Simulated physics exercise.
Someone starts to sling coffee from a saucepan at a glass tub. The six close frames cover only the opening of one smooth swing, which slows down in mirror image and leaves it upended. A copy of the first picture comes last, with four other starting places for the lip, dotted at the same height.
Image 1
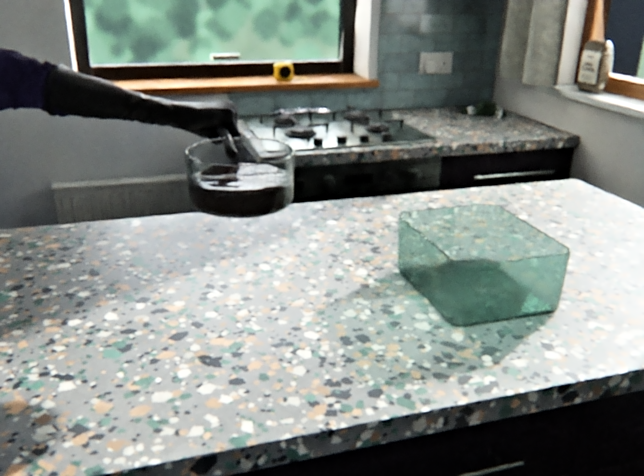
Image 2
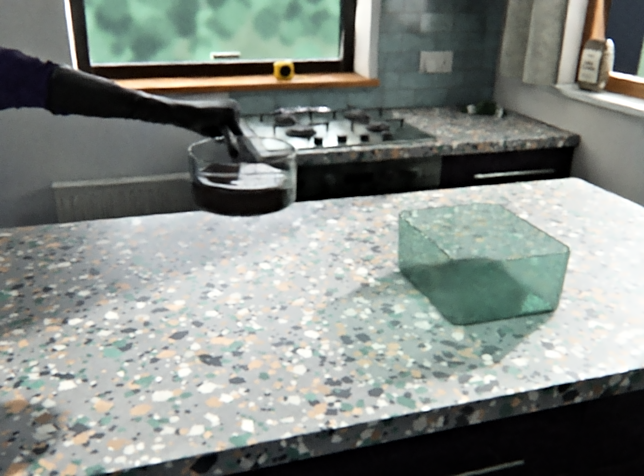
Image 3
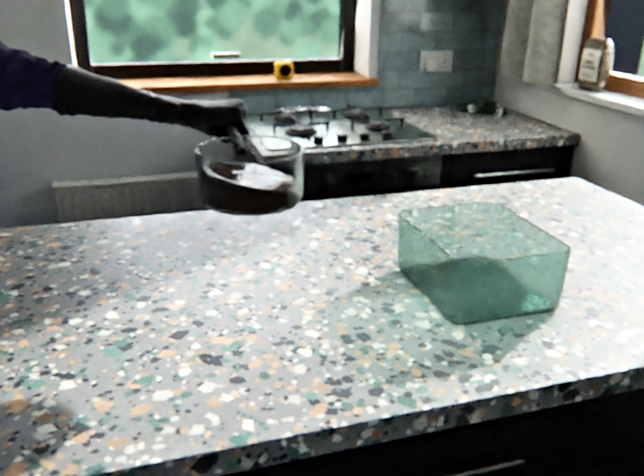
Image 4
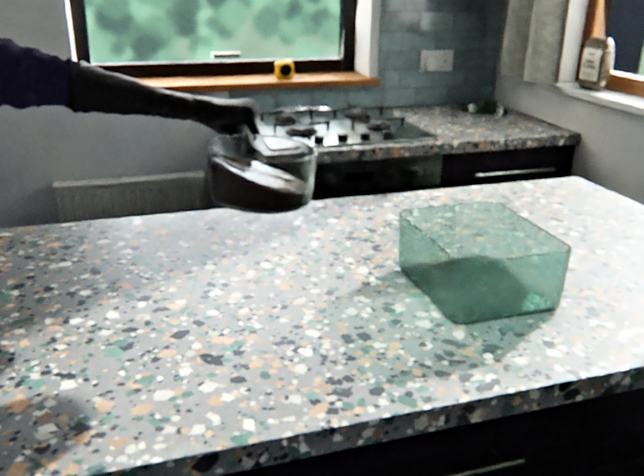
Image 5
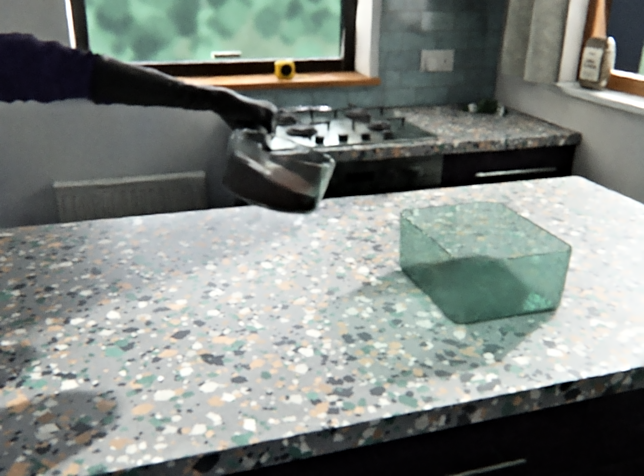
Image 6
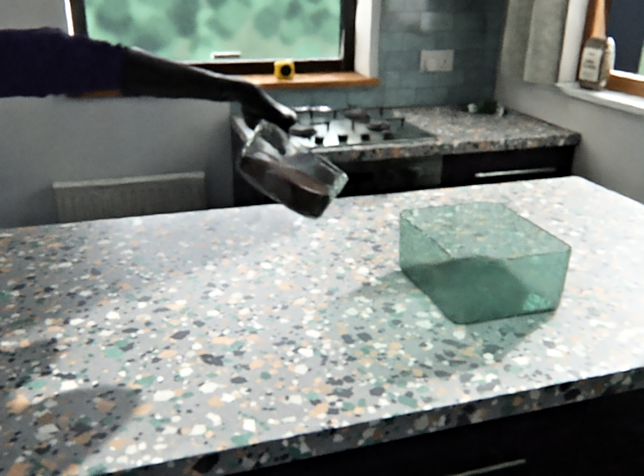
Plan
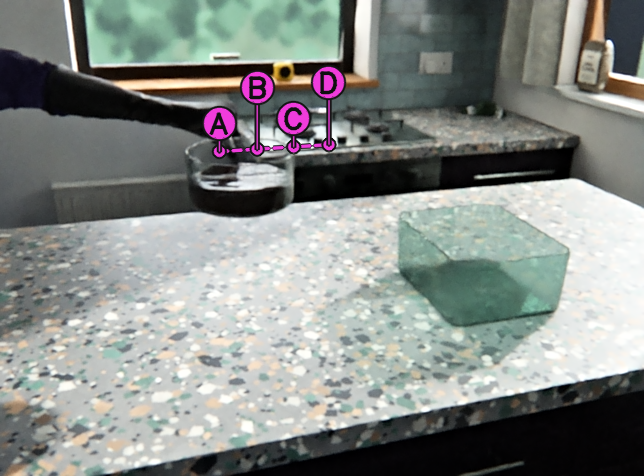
A dark-gloved arm reaches in from the left, holding a clear saucepan of dark coffee above a pale, multicoloured speckled counter in a kitchen, seen from slightly above. A translucent green tub sits at the right, with a hob, a green-patterned window and grey-blue tiles behind. The arm moves the pan slightly right, then tilts it increasingly rightward while the camera stays still.
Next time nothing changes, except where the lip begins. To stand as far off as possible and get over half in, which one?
D.
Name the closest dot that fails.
C it is.
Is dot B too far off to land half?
Yes, it does.
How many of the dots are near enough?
One of the four.
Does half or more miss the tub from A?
Yes, that goes wrong.
In magenta, A at (219, 151); B at (257, 149); C at (293, 146); D at (328, 144).
If A is chosen, about 0 % lands in the tub, 100 % falls short.
If B is chosen, about 0 % lands in the tub, 98 % falls short.
If C is chosen, about 20 % lands in the tub, 76 % falls short and 4 % goes beside or beyond.
If D is chosen, about 72 % lands in the tub, 10 % falls short and 18 % goes beside or beyond.
